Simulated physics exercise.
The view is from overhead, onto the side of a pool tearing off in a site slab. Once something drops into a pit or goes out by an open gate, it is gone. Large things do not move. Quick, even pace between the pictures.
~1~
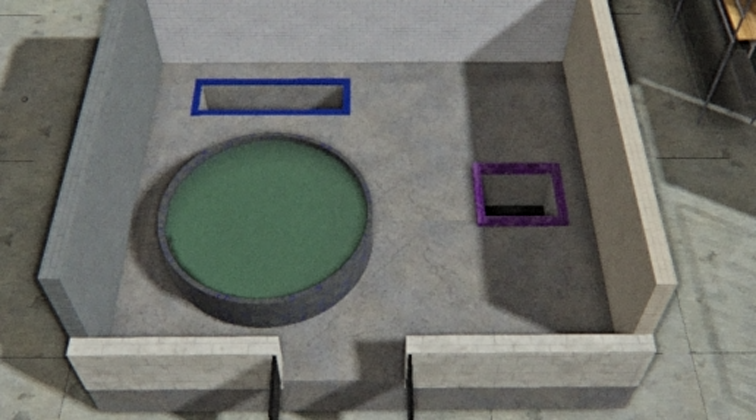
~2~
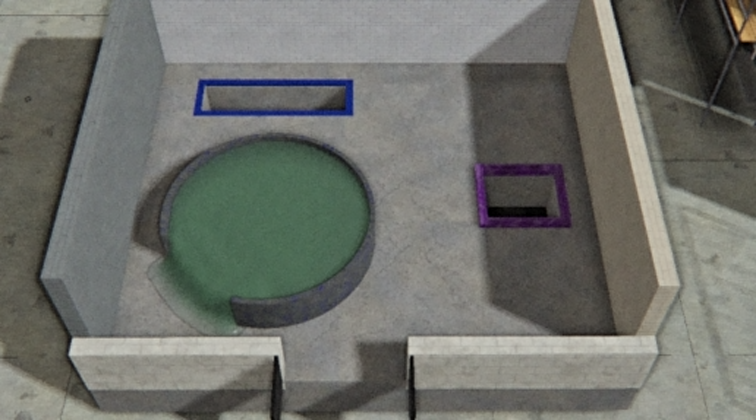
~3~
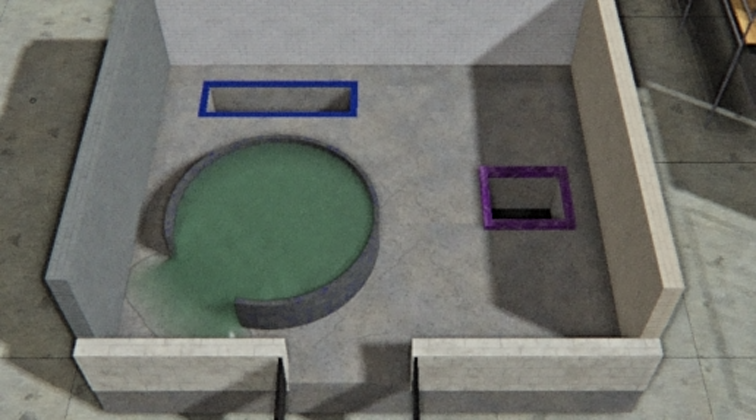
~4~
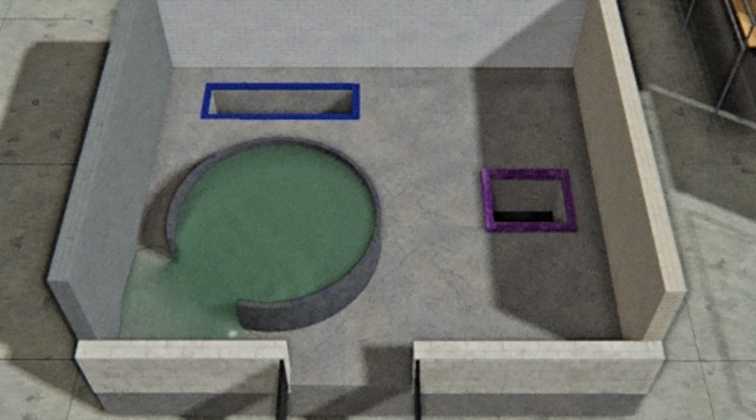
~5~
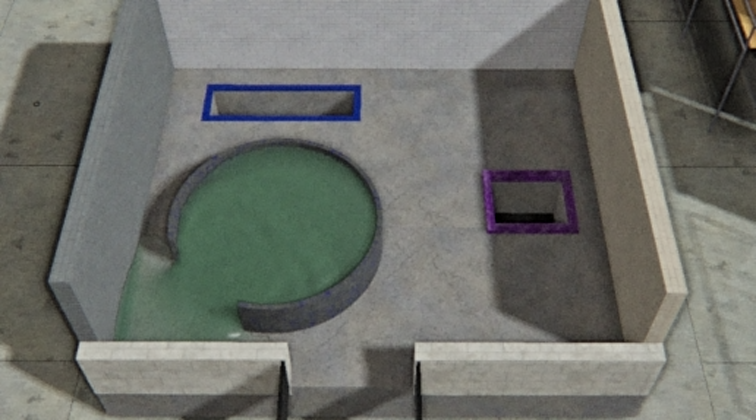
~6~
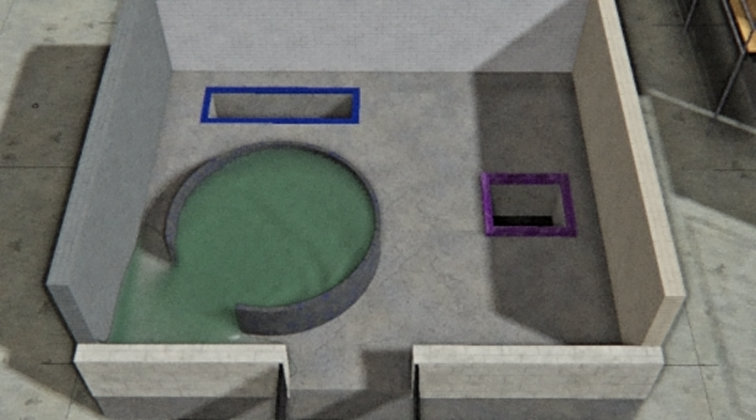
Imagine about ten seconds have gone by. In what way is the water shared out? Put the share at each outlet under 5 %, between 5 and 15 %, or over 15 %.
My prediction: The gate holds five to fifteen per cent. The blue pit clears fifteen per cent. The purple pit never reaches five per cent.
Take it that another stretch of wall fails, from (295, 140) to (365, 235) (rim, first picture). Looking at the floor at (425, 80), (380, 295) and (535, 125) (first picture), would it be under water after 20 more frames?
Note, points one to three: Reached and soaked / unreached / reached and soaked.
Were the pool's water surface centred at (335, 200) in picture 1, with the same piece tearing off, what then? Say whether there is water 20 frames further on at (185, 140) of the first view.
Soaked.
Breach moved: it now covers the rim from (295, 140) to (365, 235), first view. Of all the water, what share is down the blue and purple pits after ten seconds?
Blue about 15 %, purple about 15 %.
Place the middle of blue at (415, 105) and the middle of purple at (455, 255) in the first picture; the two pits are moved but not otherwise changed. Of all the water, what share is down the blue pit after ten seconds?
The blue pit takes 12 per cent.
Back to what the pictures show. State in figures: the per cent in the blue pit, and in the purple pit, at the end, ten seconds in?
Near 20 in a hundred, followed by near 0 in a hundred.
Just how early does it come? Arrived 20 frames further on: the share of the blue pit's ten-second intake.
10 %.
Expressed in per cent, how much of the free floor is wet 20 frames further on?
Around 50 percent of it.
A moment on, water covers 15 % of the floor; the gate 0 %, the blue pit 0 %, the purple pit 0 %.
Next, water covers 20 % of the floor; the gate 0 %, the blue pit 0 %, the purple pit 0 %.
Then, water covers 50 % of the floor; the gate 2 %, the blue pit 2 %, the purple pit 0 %.
Later, water covers 65 % of the floor; the gate 5 %, the blue pit 10 %, the purple pit 0 %.
In the end, water covers 90 % of the floor; the gate 8 %, the blue pit 20 %, the purple pit 0 %.
